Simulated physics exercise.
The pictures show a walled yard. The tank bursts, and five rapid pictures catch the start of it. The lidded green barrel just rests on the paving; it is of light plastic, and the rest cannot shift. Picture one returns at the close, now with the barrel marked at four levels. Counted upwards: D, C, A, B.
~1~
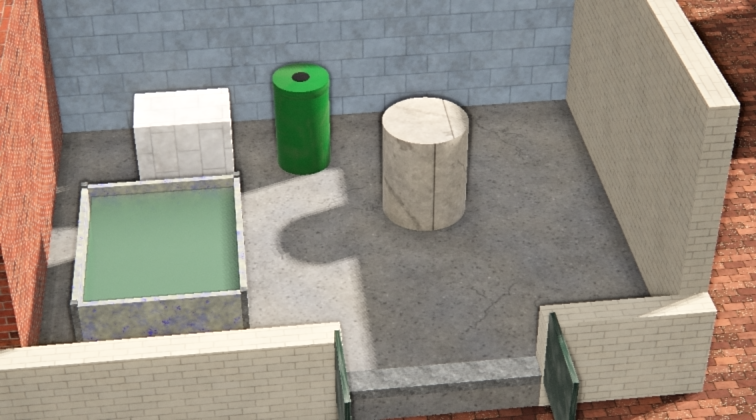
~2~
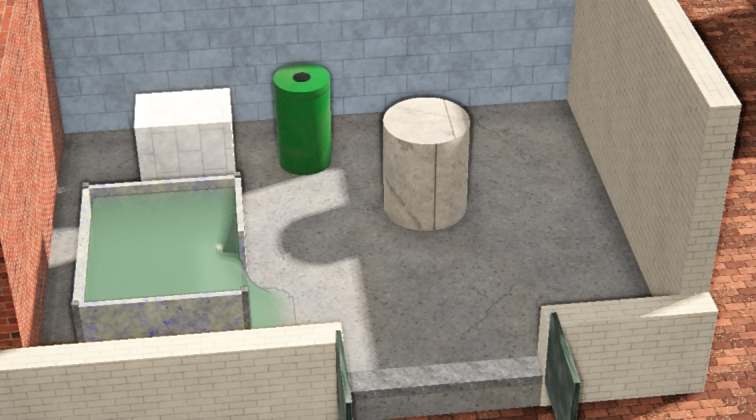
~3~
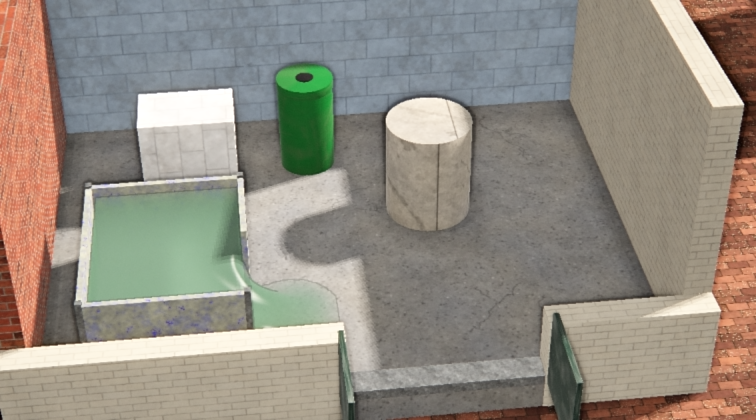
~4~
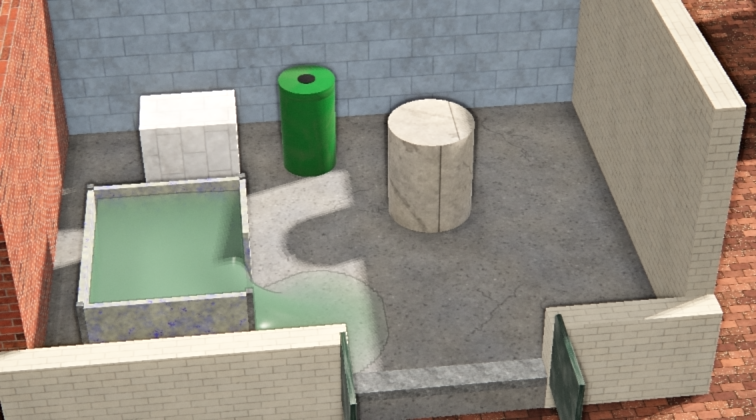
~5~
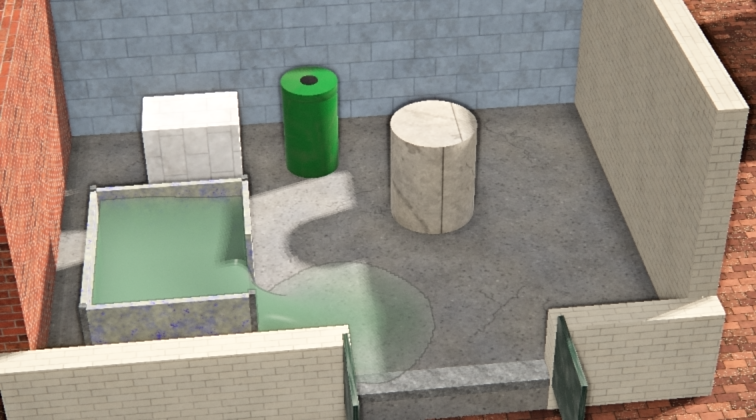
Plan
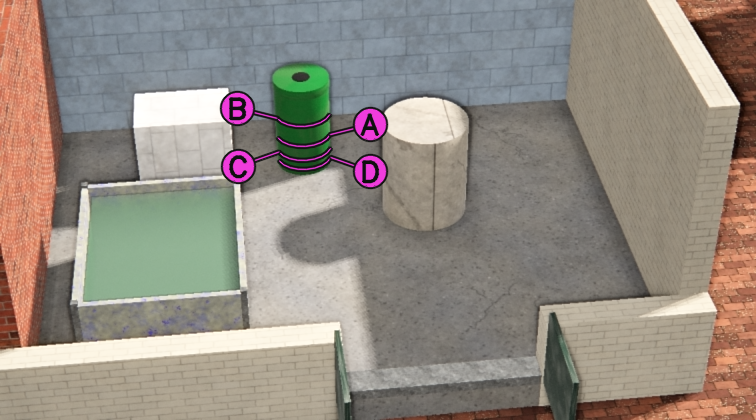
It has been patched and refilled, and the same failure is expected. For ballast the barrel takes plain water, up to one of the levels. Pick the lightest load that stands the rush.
Use level D.
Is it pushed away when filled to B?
No, that is safe.
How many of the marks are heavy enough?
All of them.
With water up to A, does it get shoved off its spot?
No, that is safe.
In magenta, A at (305, 146); B at (304, 126); C at (306, 160); D at (306, 169); from the bottom up D, C, A, B.
Choosing A, it does not move.
Choosing B, it does not move.
Choosing C, it does not move.
Choosing D, it does not move.
